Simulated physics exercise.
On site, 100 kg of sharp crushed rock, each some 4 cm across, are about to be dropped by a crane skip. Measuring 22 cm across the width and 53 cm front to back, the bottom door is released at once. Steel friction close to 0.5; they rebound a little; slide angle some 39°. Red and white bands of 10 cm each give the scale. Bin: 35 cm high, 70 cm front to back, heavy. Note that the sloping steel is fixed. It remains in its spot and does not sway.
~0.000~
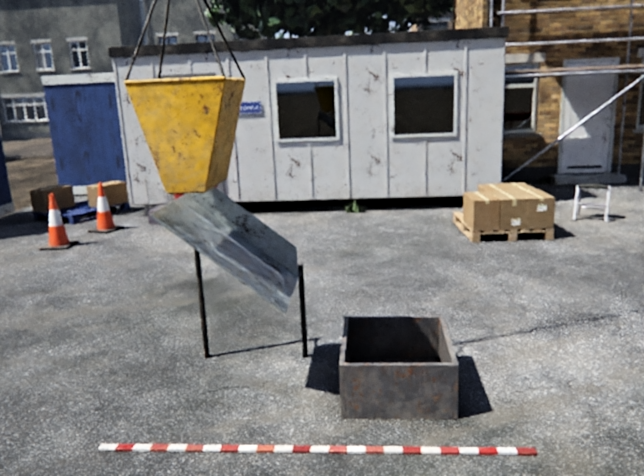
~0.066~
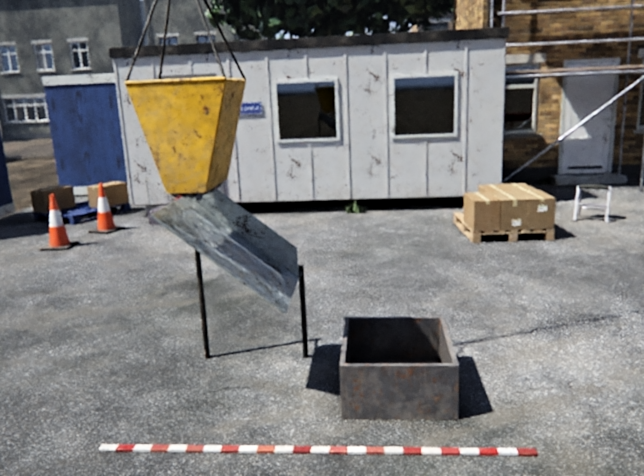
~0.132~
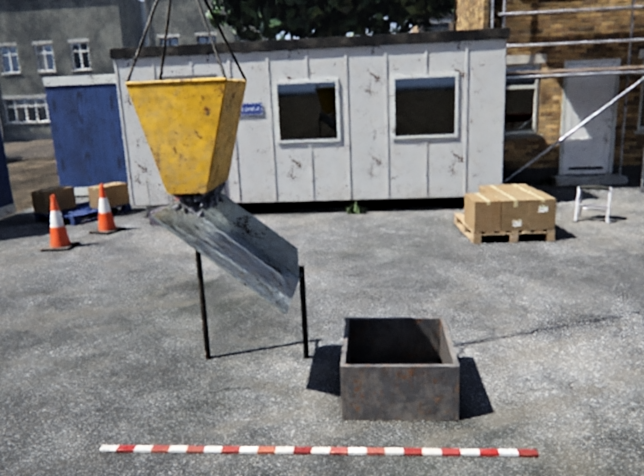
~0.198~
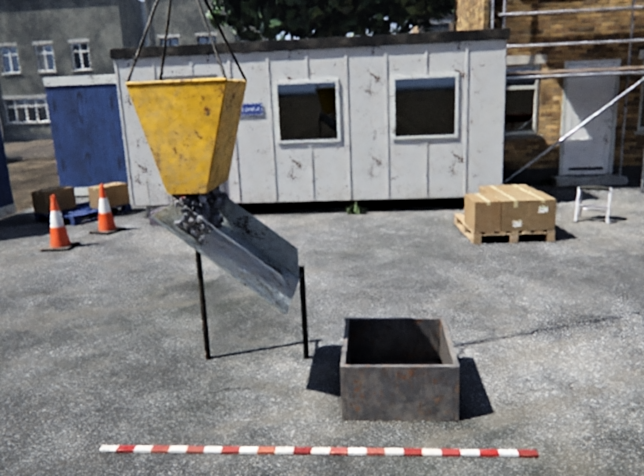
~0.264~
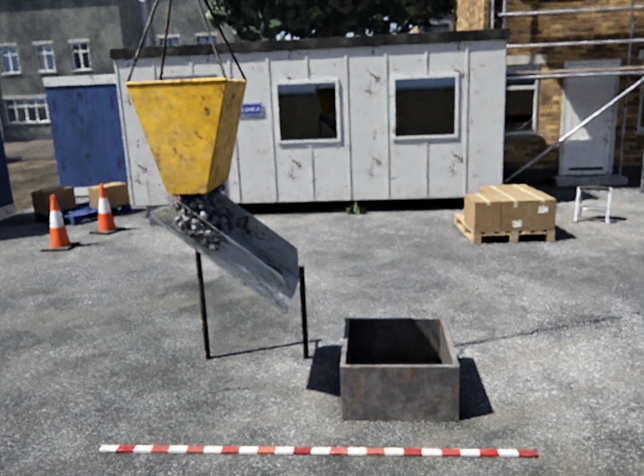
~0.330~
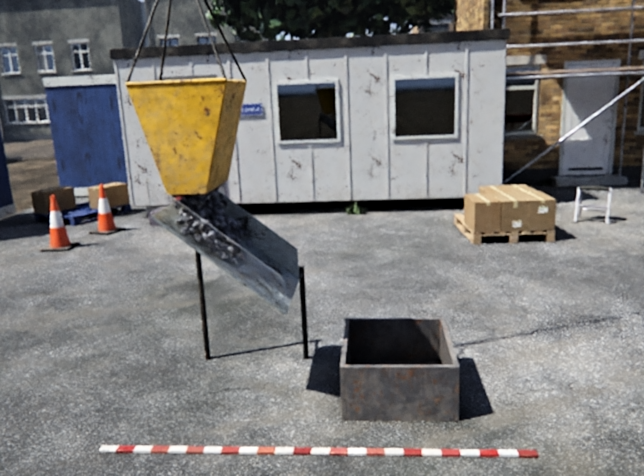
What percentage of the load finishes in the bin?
About 32 per cent.
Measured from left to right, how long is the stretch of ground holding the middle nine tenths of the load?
90 cm.
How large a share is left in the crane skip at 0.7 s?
Held: Near 20 %.
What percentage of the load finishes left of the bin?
Around 65 per cent of it.
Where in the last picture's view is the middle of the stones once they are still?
I'd point to close to (335, 380) in the last picture.
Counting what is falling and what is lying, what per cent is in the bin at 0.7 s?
Share: Around 0 %.
After 0.7 s, 18 % in the crane skip, 69 % on the steel, 12 % falling or lying left of the bin, 1 % falling or lying in the bin; the stones farthest right are at (351, 335).
After 1.1 s, 0 % in the crane skip, 45 % on the steel, 44 % falling or lying left of the bin, 12 % falling or lying in the bin; the stones farthest right are at (433, 375).
After 1.7 s, 0 % in the crane skip, 2 % on the steel, 66 % falling or lying left of the bin, 31 % falling or lying in the bin, 1 % falling or lying beside or right of the bin; the stones farthest right are at (442, 375).
After 2.6 s, 0 % in the crane skip, 66 % falling or lying left of the bin, 32 % falling or lying in the bin, 2 % falling or lying beside or right of the bin; the stones farthest right are at (447, 388).
After 4.5 s, 0 % in the crane skip, 66 % left of the bin, 32 % in the bin, 2 % beside or right of the bin; the stones farthest right are at (447, 388).
